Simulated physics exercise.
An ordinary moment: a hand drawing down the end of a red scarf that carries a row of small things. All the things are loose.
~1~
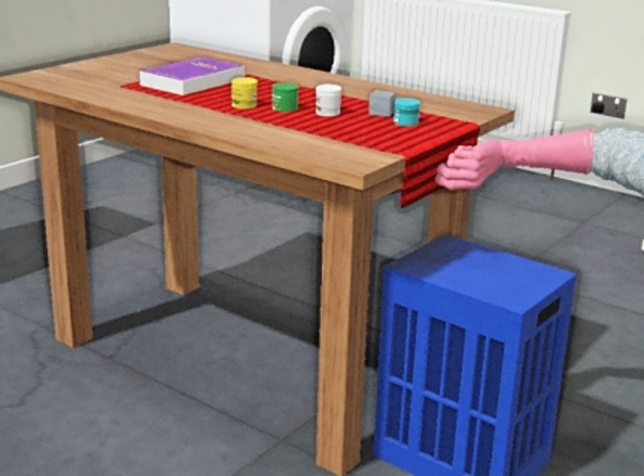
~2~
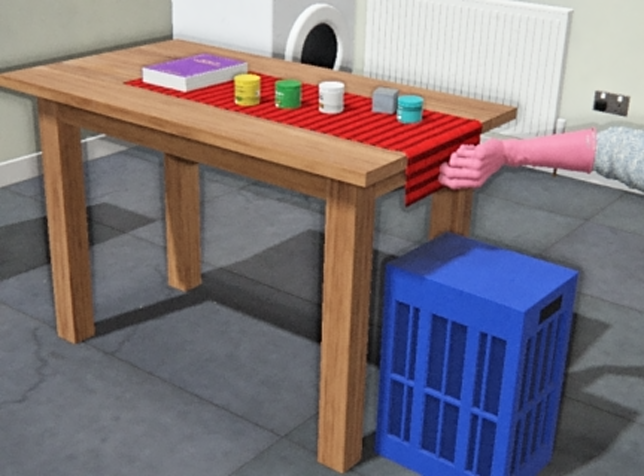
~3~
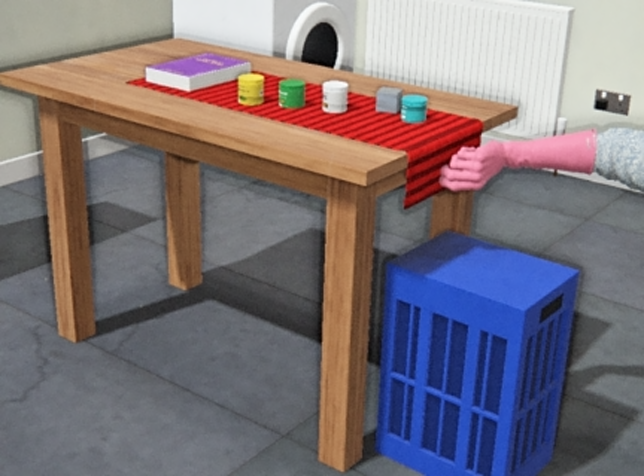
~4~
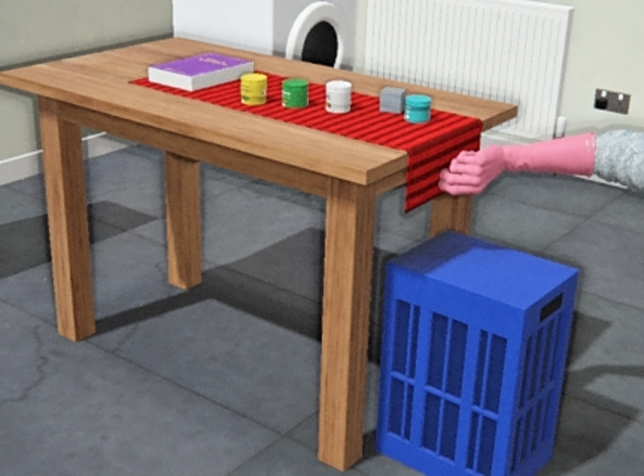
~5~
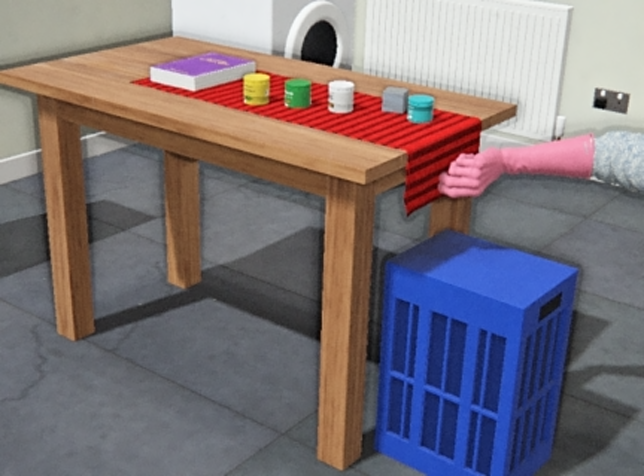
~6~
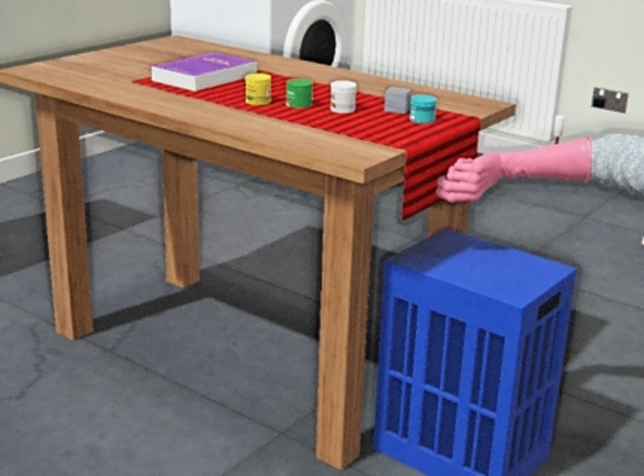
A pink hand slowly draws a red cloth and the small pots on it slightly right.
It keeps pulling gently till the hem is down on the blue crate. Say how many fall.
It carries off one.
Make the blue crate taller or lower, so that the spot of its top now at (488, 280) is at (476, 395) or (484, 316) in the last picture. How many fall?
The count: 4 and 2.
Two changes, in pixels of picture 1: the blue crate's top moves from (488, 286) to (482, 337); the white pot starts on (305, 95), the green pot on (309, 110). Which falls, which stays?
The white pot holds on, the green pot survives.
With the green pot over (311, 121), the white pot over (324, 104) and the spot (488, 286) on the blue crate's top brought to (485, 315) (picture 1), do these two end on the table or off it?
The green pot keeps its place on top, the white pot stays on.
Early on, hem on the crate; all still up.
Midway, hem on the crate; turquoise pot gone.
Finally, hem on the crate; turquoise pot gone. The answer is one.
